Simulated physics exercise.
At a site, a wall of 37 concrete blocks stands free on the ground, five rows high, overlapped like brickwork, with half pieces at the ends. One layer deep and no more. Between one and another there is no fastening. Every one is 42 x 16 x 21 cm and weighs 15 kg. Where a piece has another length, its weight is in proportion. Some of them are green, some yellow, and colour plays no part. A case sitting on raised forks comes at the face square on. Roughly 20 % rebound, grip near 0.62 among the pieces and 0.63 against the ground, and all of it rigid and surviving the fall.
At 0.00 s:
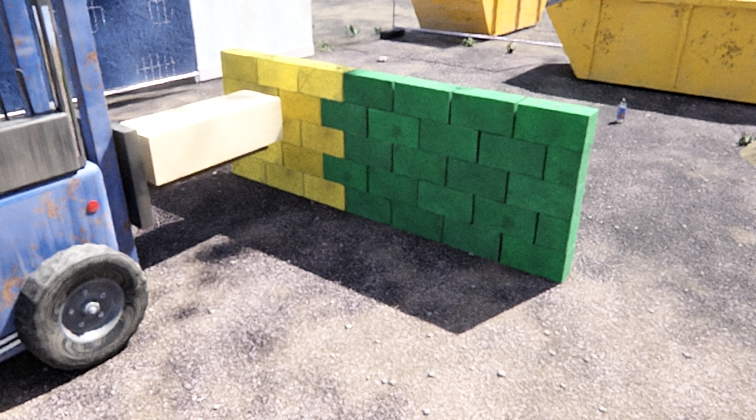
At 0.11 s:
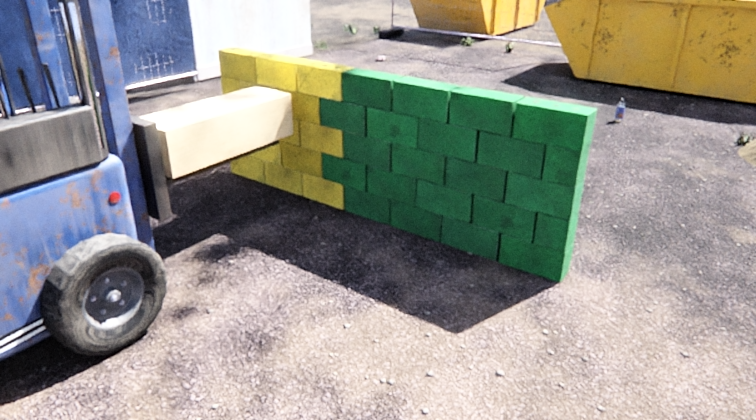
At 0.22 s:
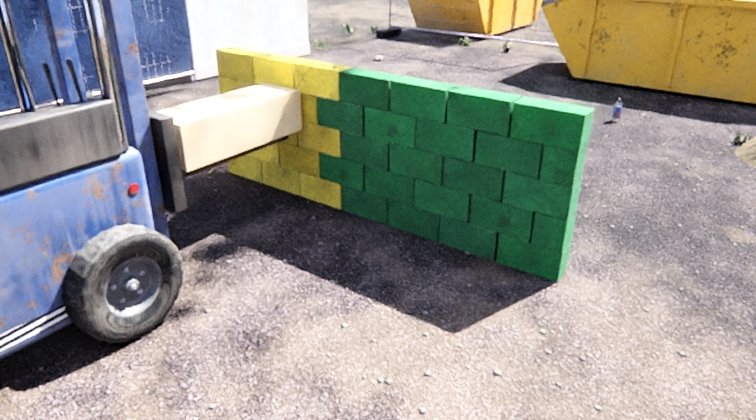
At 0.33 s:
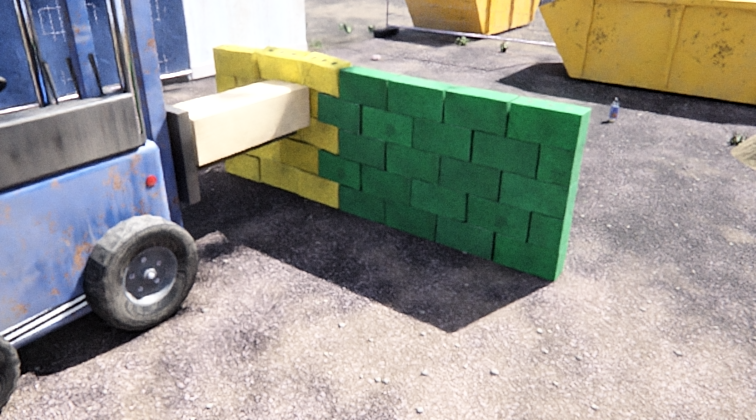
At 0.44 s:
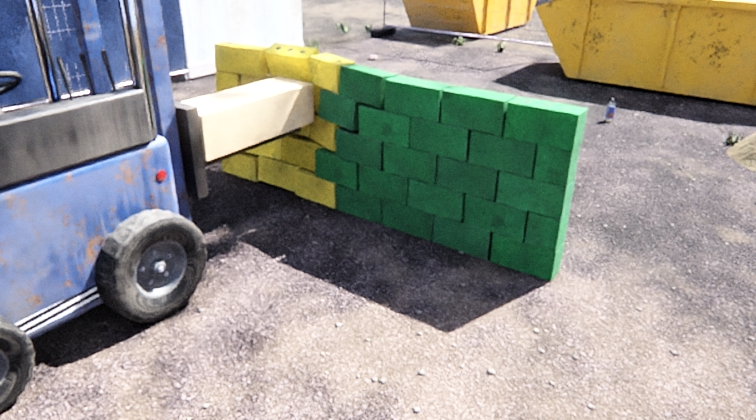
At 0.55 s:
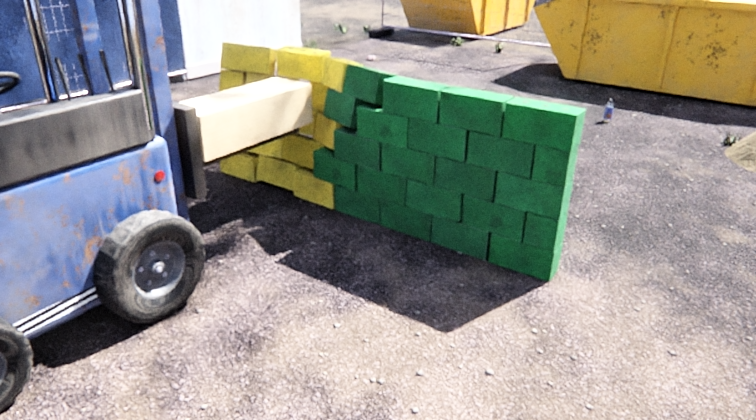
A blue forklift drives a pale case into a yellow and green block wall, shifting blocks.
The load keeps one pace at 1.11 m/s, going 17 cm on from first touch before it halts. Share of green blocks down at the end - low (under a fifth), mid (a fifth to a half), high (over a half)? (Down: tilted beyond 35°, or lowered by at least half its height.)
Low.
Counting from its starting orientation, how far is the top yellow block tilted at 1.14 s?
Tilt from start: Approx. 100 degrees.
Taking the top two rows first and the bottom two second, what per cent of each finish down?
From the top 50, from the bottom 20 per cent.
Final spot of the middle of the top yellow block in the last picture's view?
End point in last frame: Roughly (335, 119).
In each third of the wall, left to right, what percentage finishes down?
80 / 30 / 0 %, left to right.
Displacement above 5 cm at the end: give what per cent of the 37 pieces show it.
Displaced: 40 %.
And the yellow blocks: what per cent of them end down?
Of the yellow ones, 80 per cent finish down.
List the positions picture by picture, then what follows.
In the first frame (places mark the middle of the side facing us; the camera pans a little), load (271, 118) 28 cm short of touching; top green block (550, 127); top yellow block (238, 67); nothing disturbed.
The second frame shows load (282, 113) 16 cm short of touching; top green block (548, 127).
The third frame shows load (292, 109) 33 mm short of touching; top green block (546, 127).
The fourth frame shows load (300, 105) 9 cm in; top green block (543, 126); top yellow block (233, 63) shifted 22 mm; steepest lean 13°, the block at (278, 69); 13 disturbed, none down.
The fifth frame shows load (305, 102) 17 cm in; top green block (539, 126); top yellow block (237, 60) leaning 3°; steepest lean 19°, the block at (288, 67); 14 disturbed, none down.
The sixth frame shows load (303, 103) 17 cm in, stopped; top green block (538, 127); top yellow block (245, 58) leaning 18°; steepest lean 22°, the block at (321, 97); 14 disturbed, none down.
After 0.70 s, none of the 22 green blocks down (2 of 37 in all colours); top green block unmoved; top yellow block leaning 29°.
After 0.88 s, 2 of the 22 green blocks down (14 of 37 in all colours); top green block unmoved; top yellow block leaning 44°, 20 cm lower.
After 1.14 s, 2 of the 22 green blocks down (14 of 37 in all colours); top green block unmoved; top yellow block on its side.
At rest (2.8 s), 2 of the 22 green blocks down (14 of 37 in all colours); top green block unmoved; top yellow block on its side. That is 9 per cent. As the last picture would show them, middles, top green block near (543, 123), top yellow block near (335, 119).
